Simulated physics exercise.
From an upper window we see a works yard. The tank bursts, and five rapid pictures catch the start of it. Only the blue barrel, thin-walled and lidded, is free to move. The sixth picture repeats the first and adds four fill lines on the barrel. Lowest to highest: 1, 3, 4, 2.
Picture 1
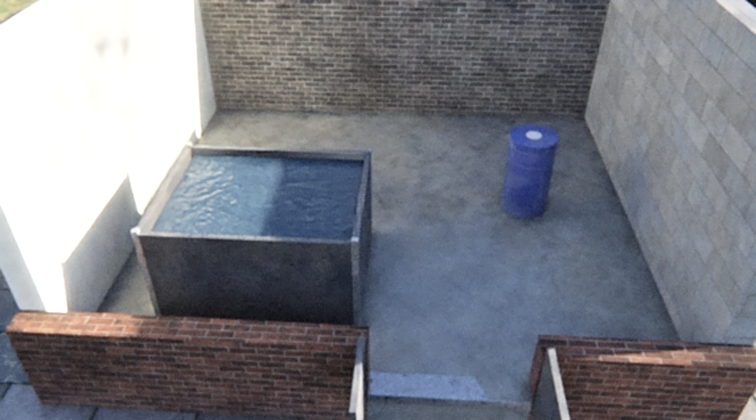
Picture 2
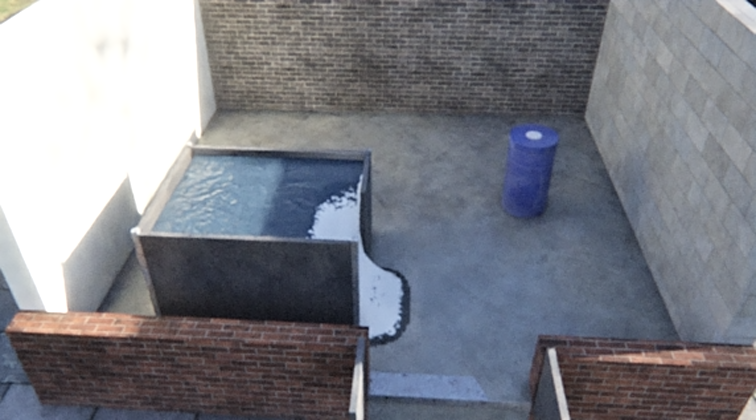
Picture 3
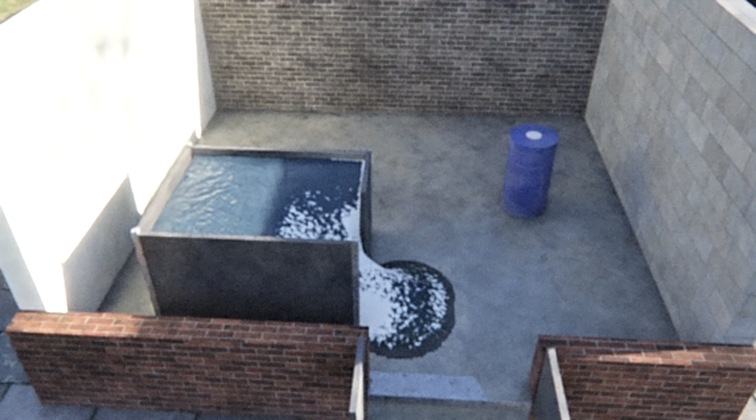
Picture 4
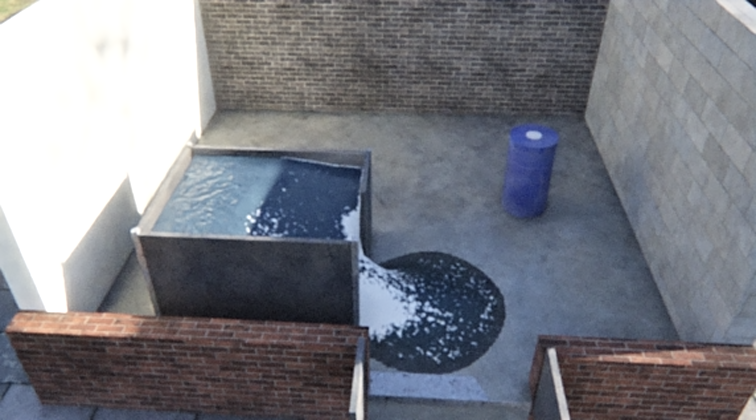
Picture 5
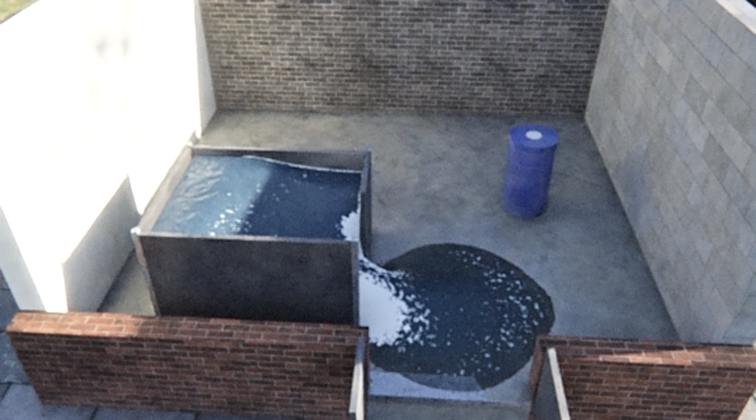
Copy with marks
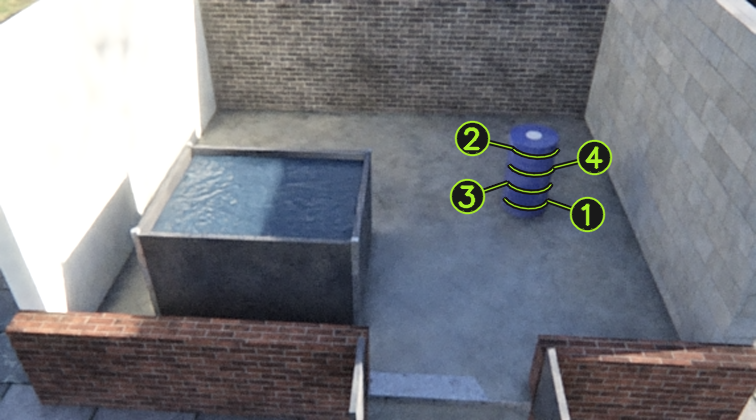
Water burst from the right side of a big open tank in a brick-walled yard, foaming white, then spread into a dark, widening puddle across the ground while the blue barrel stood still.
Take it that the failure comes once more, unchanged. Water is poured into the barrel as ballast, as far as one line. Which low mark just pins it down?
I would pick level 3.
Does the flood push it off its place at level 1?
Yes, it does.
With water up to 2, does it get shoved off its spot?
No, that is safe.
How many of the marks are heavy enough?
Three of the four.
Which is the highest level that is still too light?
The answer is 1.
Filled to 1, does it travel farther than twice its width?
No, it does not.
On the marked copy, 1 at (528, 208); 2 at (537, 157); 3 at (531, 192); 4 at (534, 175); from the bottom up 1, 3, 4, 2.
With 1, it is pushed about its own width away.
With 2, it does not move.
With 3, it does not move.
With 4, it does not move.
